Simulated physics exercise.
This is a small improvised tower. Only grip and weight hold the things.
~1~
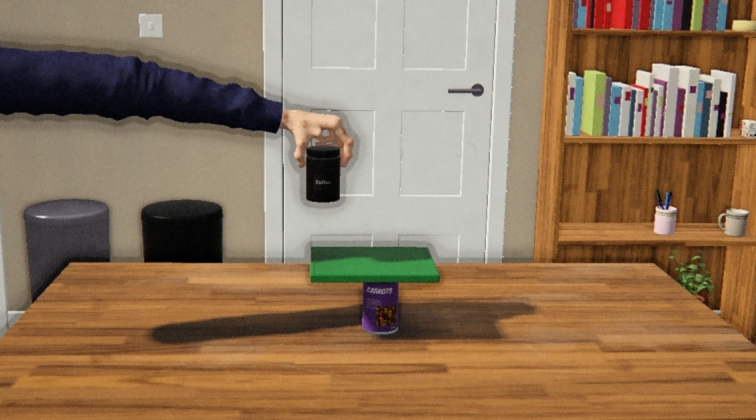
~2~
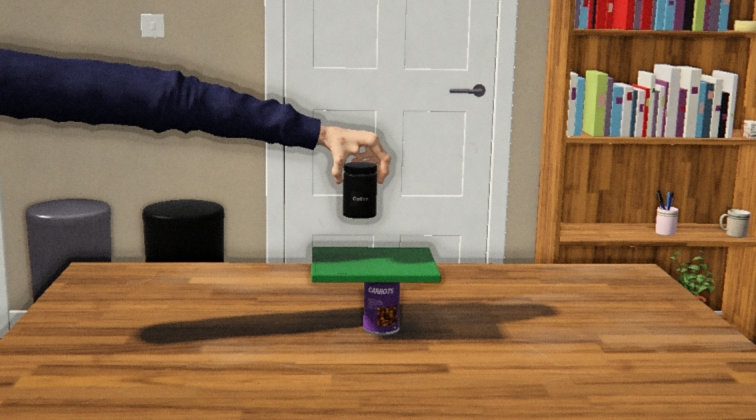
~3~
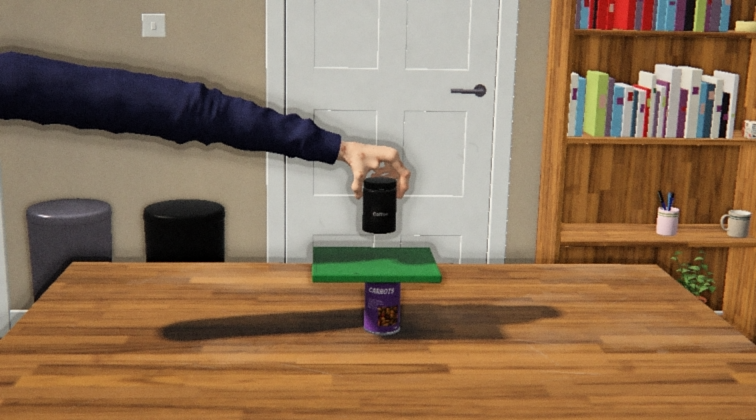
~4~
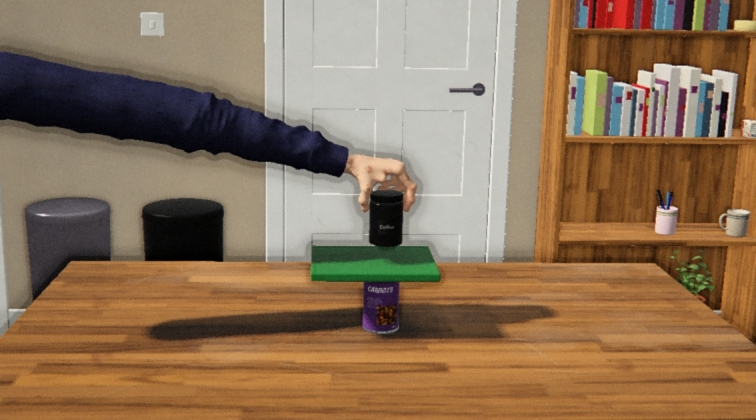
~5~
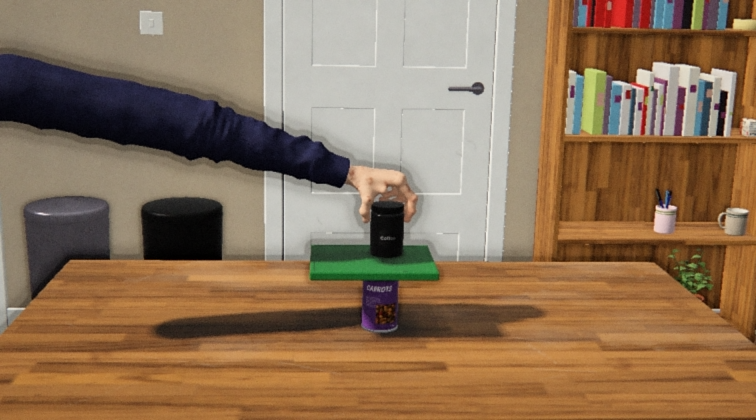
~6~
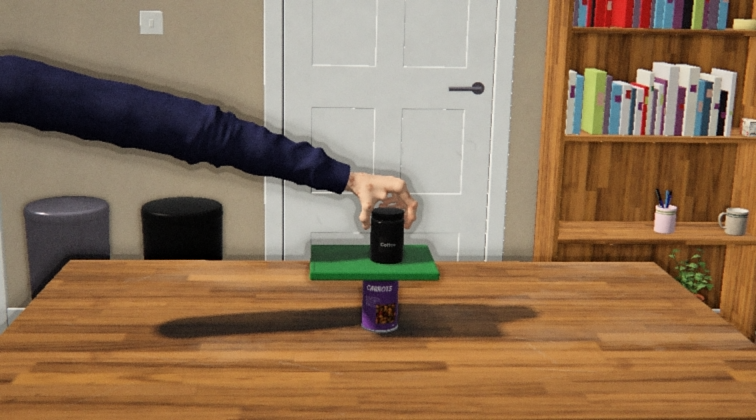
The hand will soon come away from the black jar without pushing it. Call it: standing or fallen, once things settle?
Standing.
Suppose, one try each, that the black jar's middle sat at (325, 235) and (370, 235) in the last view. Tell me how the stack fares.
On the first try it falls down; on the second try it stays put.
Then, 0.80 s past the last view, nothing moves.
Then, 1.70 s past the last view, black jar resting near (387, 236).
Finally, all 3 still in place. Final places as the last picture's camera would see them, black jar near (387, 235). The stack stays up.
